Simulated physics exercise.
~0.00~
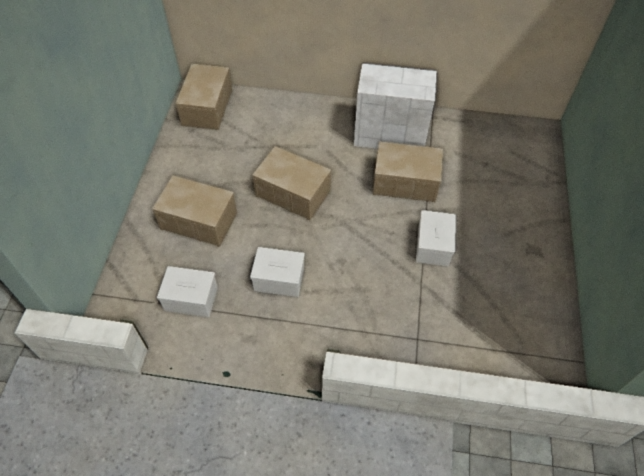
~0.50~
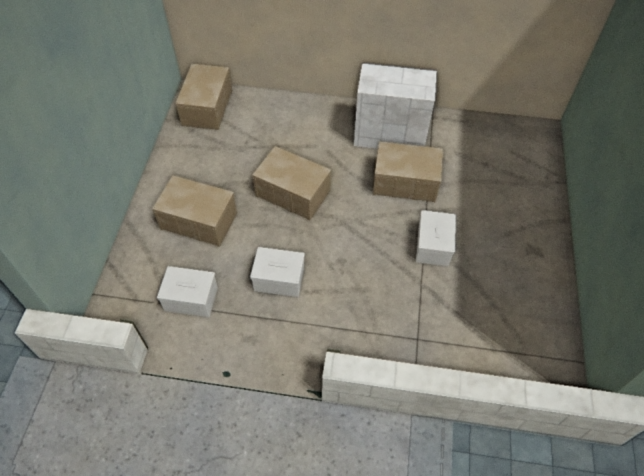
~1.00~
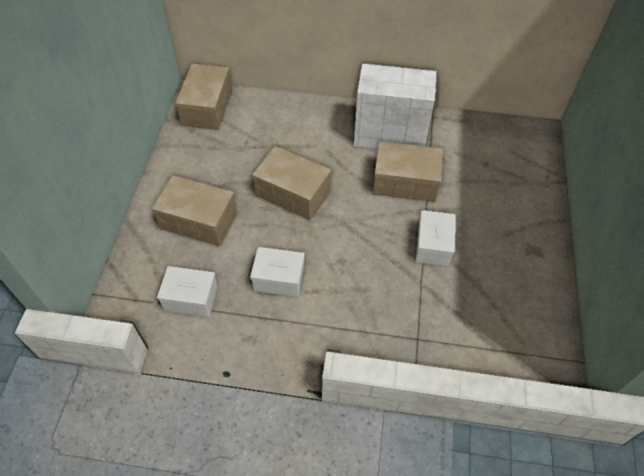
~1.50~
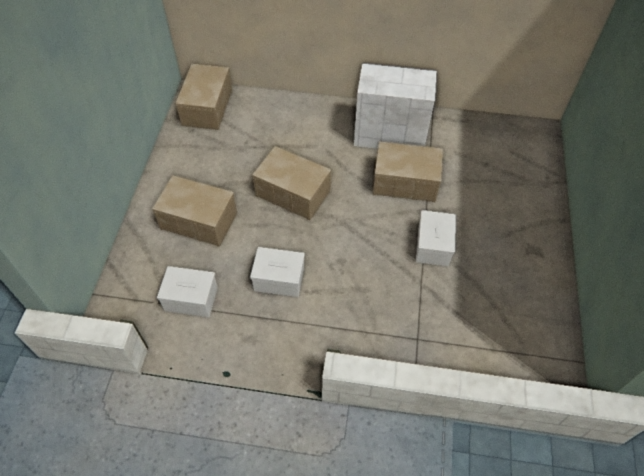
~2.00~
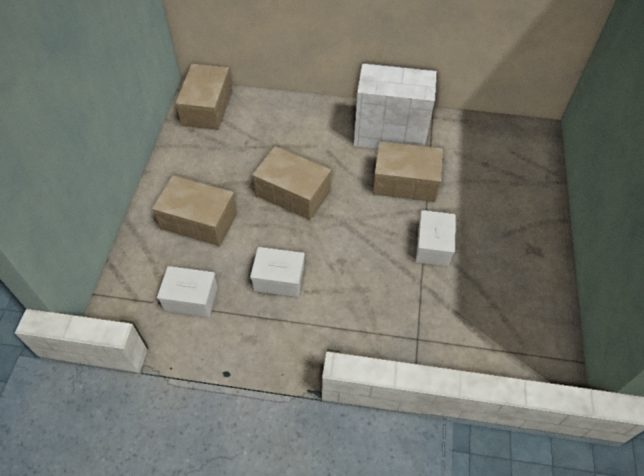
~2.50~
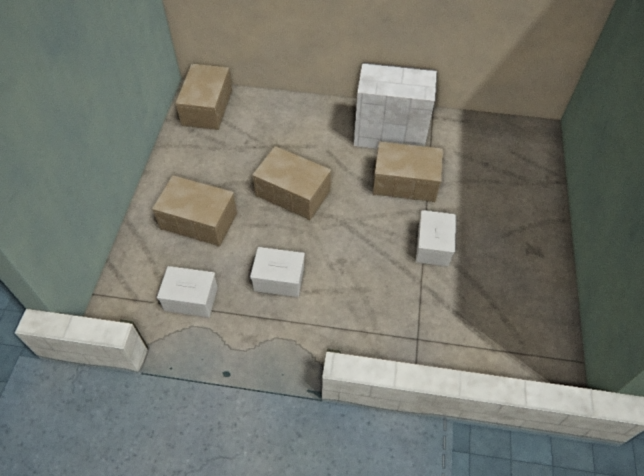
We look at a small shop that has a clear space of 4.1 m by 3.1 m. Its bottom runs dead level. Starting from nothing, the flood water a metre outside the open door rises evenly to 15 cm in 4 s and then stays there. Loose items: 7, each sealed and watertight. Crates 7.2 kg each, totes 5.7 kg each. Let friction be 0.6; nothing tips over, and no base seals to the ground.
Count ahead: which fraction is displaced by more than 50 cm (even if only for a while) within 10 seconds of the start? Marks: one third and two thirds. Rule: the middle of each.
The highest of three bands.
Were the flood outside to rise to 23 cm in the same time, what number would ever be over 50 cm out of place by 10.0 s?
Count: 6.
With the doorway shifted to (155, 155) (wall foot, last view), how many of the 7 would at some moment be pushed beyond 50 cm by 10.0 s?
That would give 4.
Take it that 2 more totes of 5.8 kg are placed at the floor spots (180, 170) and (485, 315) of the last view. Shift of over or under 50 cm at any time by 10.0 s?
Taking them in order, the first is beyond that distance and the second is within that distance.
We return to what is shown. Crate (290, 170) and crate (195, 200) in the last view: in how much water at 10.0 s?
8 and 12 cm.
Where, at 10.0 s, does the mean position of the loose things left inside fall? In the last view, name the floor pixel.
Around (323, 164).
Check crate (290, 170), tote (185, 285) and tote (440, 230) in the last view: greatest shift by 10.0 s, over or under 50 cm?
One by one in that order: Above; above; below.
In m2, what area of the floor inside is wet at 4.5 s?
Flooded: Near 4.0 m2.
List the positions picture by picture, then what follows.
In the first picture, a crate at (193, 200) rests on the ground; a crate at (292, 172) rests on the ground; 0.0 m2 under water; 0 of 7 have shifted.
In the second picture, a crate at (193, 200) rests on the ground; a crate at (292, 172), on the bottom; 0.0 m2 under water; 0 of 7 have shifted.
In the third picture, a crate at (193, 200), on the bottom; a crate at (292, 172), on the bottom; water covers 0.0 m2; 0 of 7 have shifted.
In the fourth picture, a crate at (193, 200), on the bottom; a crate at (292, 172), on the bottom; 0.0 m2 under water; 0 of 7 have shifted.
In the fifth picture, a crate at (193, 200), on the bottom; a crate at (292, 172) rests on the ground; 0.0 m2 under water; 0 of 7 have shifted.
In the sixth picture, a crate at (193, 200) rests on the ground; a crate at (292, 172) rests on the ground; 0.2 m2 under water; 0 of 7 have shifted.
After 3.5 s 0 of 7 are over 50 cm from their spots; 0 afloat.
After 4.5 s 1 of 7 are over 50 cm from their spots; 0 afloat.
After 7.0 s 4 of 7 are over 50 cm from their spots; 5 afloat.
After 10.0 s 5 of 7 are over 50 cm from their spots, and 5 have been at some point; 6 afloat.
